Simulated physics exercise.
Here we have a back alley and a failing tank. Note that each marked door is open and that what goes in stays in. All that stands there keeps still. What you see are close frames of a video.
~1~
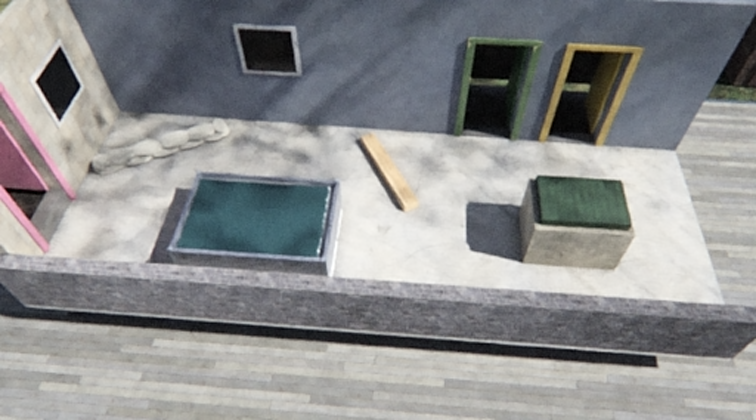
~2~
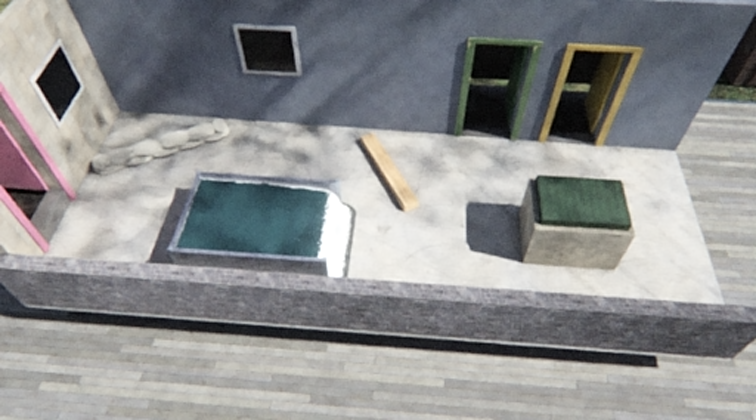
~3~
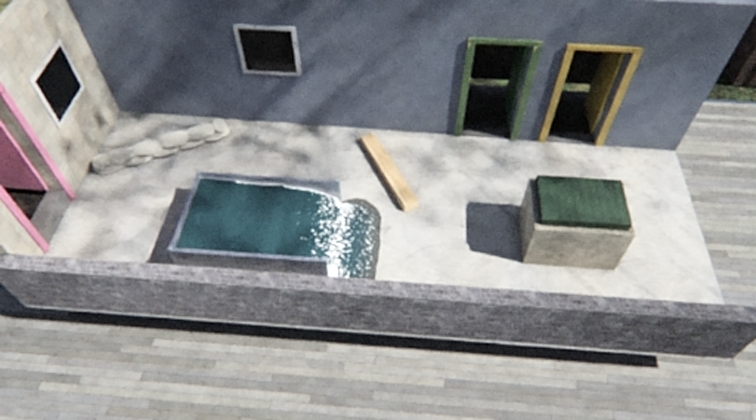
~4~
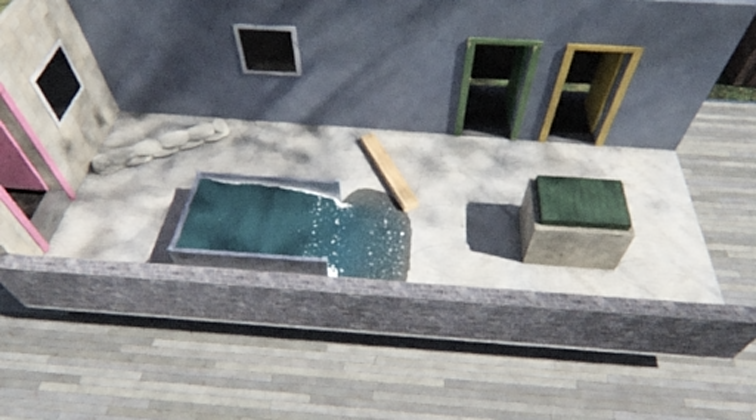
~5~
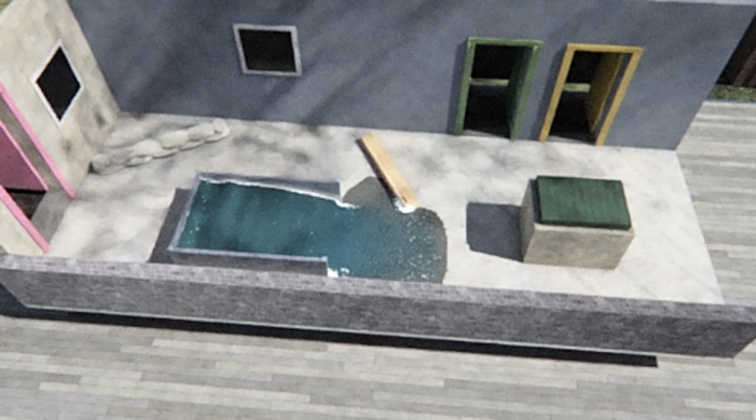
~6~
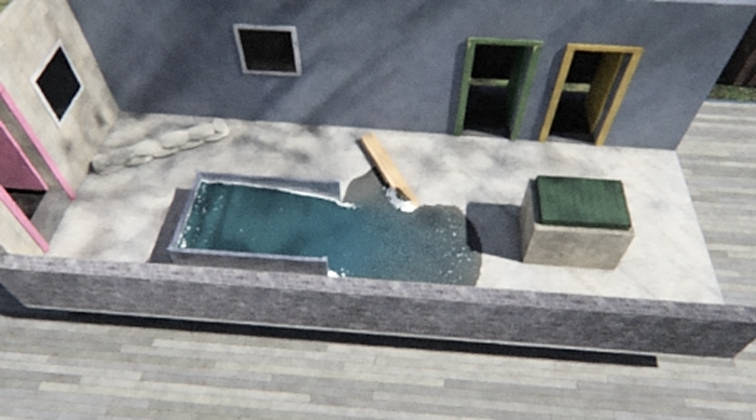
A walled alley with a gray wall behind it held an open tank of still water, until its right side gave way and water poured out, spreading rightward across the pale ground past a wooden plank.
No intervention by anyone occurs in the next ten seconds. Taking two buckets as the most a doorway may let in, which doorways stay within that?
The pink door stays within it, the green door goes over it, the yellow door goes over it.
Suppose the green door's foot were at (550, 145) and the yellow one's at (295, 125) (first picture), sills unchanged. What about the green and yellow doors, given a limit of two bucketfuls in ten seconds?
Green: Exceeds the limit; yellow: Falls short.
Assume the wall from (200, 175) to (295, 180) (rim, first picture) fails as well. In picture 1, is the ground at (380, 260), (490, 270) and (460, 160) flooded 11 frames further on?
Bone-dry, bone-dry, submerged.
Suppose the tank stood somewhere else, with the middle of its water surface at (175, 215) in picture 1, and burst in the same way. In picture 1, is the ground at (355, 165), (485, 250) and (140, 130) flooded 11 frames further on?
Going through the three places: In the spill, in the spill, out of reach.
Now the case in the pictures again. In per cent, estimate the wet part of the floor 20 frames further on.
I'd put it at roughly 45 per cent.
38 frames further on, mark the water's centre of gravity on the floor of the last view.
The water centres close to (459, 223).
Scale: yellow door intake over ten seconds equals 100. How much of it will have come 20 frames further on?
It comes to around 45 percent of the ten-second total.
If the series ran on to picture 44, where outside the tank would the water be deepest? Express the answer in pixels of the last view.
Answer: (513, 255).
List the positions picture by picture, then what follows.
Still water in the open tank at (259, 217), in the first picture.
Water pours out at (332, 236) and has run to a hidden place, in the second picture.
Water pours out at (332, 237) and has run to a hidden place, in the third picture.
Water pours out at (332, 237) and has run to a hidden place, in the fourth picture.
The front is at (440, 272), out from the gap at (332, 237), in the fifth picture.
Water pours out at (332, 238) and has run to (475, 265), in the sixth picture.
A moment on, water covers 25 % of the floor; the pink door not reached, the green door not reached, the yellow door not reached.
Next, water covers 40 % of the floor; the pink door not reached, the green door not reached, the yellow door not reached.
Then, water covers 45 % of the floor; the pink door not reached, the green door under two buckets in, the yellow door under two buckets in.
Later, water covers 60 % of the floor; the pink door not reached, the green door over two buckets in, the yellow door over two buckets in.
In the end, water covers 55 % of the floor; the pink door not reached, the green door over two buckets in, the yellow door over two buckets in.
